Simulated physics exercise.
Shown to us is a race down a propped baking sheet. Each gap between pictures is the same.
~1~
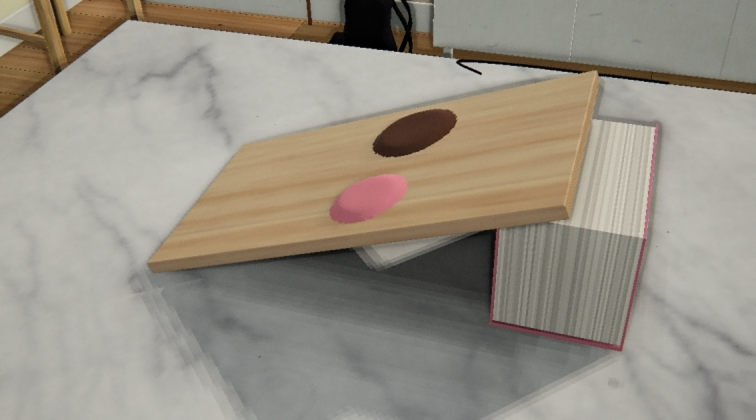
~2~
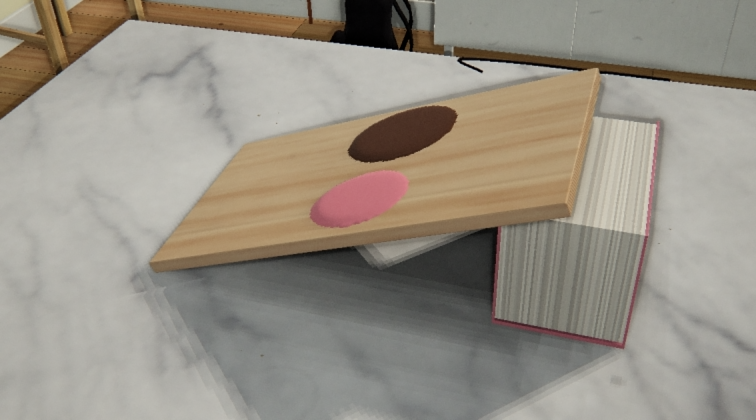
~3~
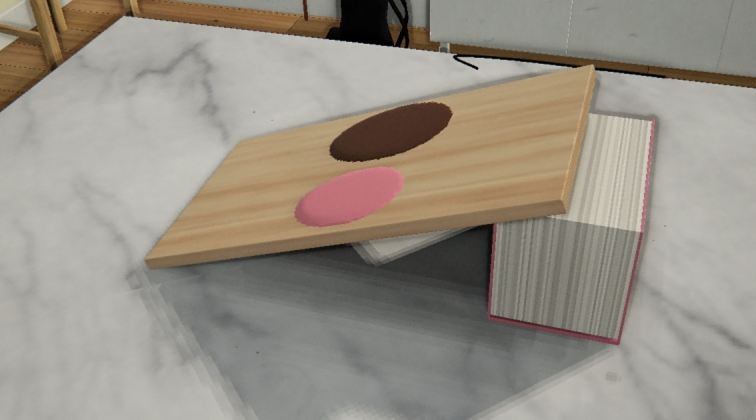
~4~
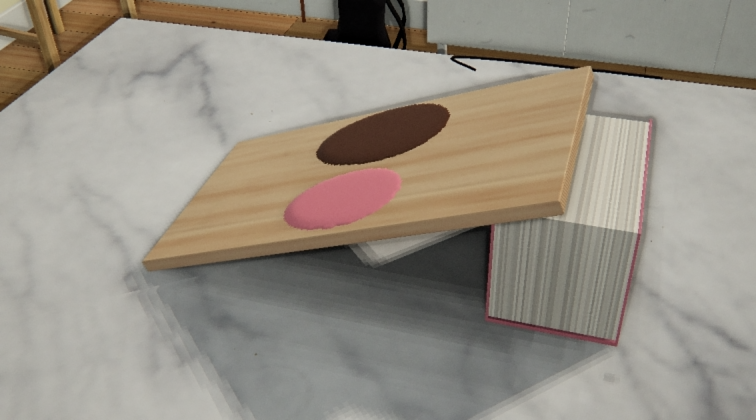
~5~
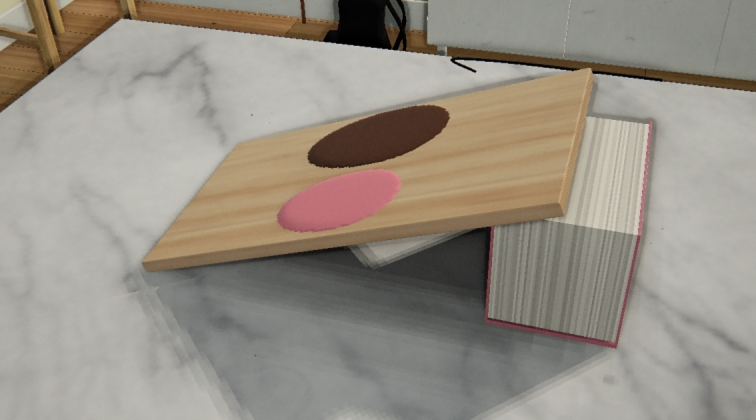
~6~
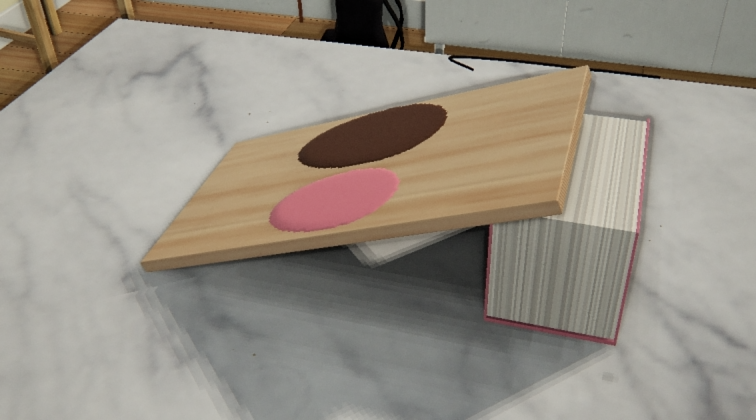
On a tilted wooden board, brown and pink liquid patches spread slowly down leftward.
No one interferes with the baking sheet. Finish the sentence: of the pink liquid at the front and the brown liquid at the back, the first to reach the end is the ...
Back one.
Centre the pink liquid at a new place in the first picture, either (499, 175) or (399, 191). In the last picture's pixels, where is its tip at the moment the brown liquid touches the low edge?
(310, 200) and (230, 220).
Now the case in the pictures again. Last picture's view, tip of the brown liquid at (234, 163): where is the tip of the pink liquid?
(221, 217), approximately.
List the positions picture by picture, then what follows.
Tip of the pink liquid half way down; tip of the brown liquid (385, 137) half way down, in the first picture.
Tip of the pink liquid (323, 203) half way down; tip of the brown liquid half way down, in the second picture.
Tip of the pink liquid three quarters of the way down; tip of the brown liquid (341, 140) three quarters of the way down, in the third picture.
Tip of the pink liquid (299, 204) three quarters of the way down; tip of the brown liquid three quarters of the way down, in the fourth picture.
Tip of the pink liquid three quarters of the way down; tip of the brown liquid (319, 147) three quarters of the way down, in the fifth picture.
Tip of the pink liquid (280, 207) three quarters of the way down; tip of the brown liquid three quarters of the way down, in the sixth picture.
Soon after, the pink liquid is three quarters of the way down; the brown liquid is close to the edge.
In the end, the pink liquid is close to the edge; the brown liquid is at the low edge.
